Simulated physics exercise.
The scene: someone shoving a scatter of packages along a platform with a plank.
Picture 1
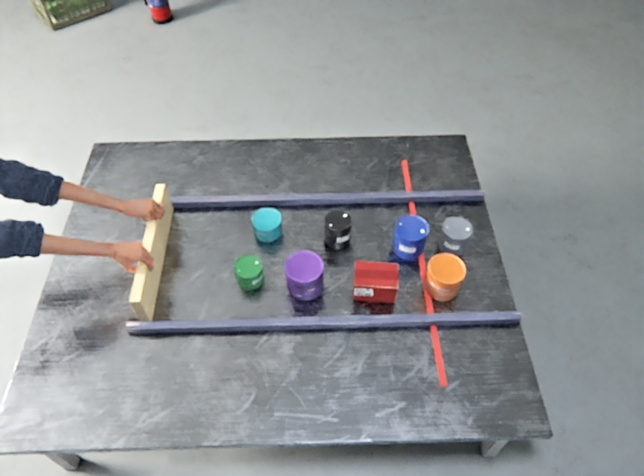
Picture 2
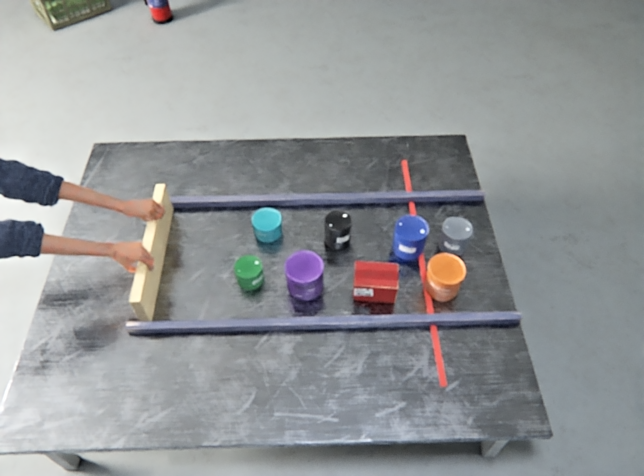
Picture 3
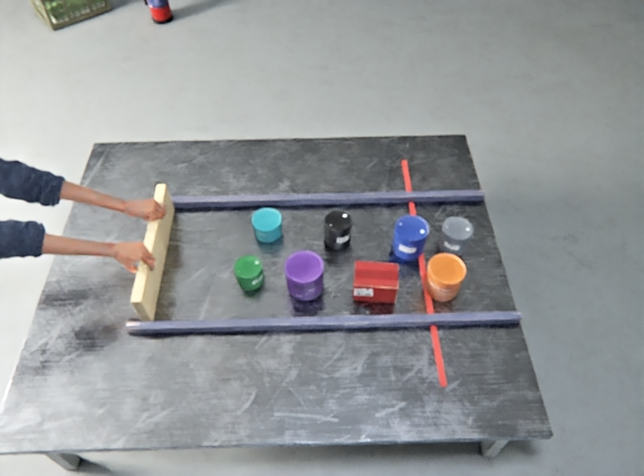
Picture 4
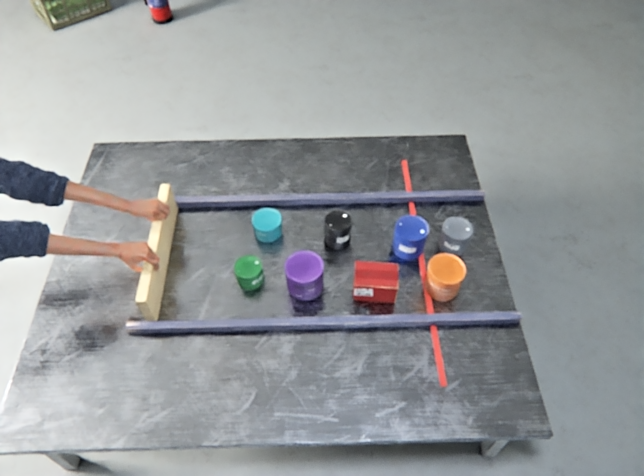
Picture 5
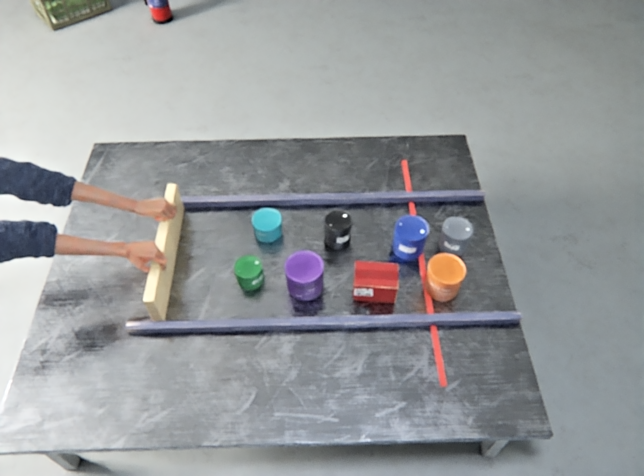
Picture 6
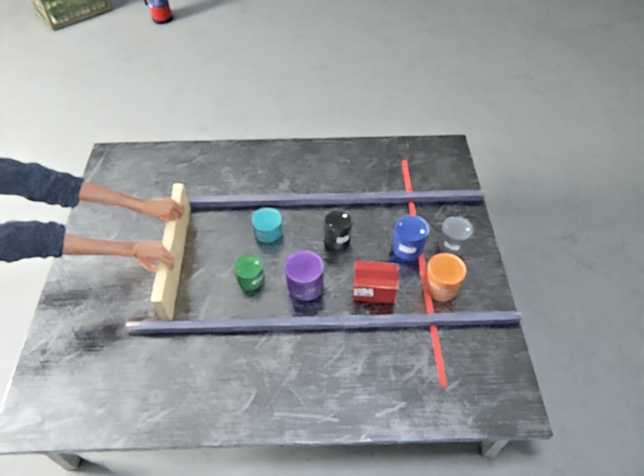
A pale wooden plank, gripped by two hands in dark sleeves reaching in from the left, sits still and then slides slightly rightward along a dark tabletop seen from above by a steady camera. Between two bluish rails stand turquoise, green, purple and black containers and a red parcel, with blue, orange and grey ones farther right near a red tape line. None of them moves, and the plank touches none.
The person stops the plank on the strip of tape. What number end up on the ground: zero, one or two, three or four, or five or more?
The number that fall off is one or two.
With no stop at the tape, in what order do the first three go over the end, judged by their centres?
They are the orange pail, then the grey canister, then the red parcel.
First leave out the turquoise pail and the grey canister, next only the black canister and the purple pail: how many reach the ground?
It would be 1 and 0.
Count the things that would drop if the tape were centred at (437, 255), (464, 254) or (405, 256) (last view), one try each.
Try by try, 2, 4 and 0.
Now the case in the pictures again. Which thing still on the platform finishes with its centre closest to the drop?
Foremost is the grey canister.
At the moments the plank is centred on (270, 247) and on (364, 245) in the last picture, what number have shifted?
The counts are 3 and 7.
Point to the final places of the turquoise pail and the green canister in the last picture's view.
The turquoise pail at (432, 215), the green canister at (439, 259).
Early on, none off yet; grey canister at rest near (455, 236); orange pail at rest near (444, 278); blue canister at rest near (410, 238).
Finally, the number that fall off is one or two; lost, orange pail.
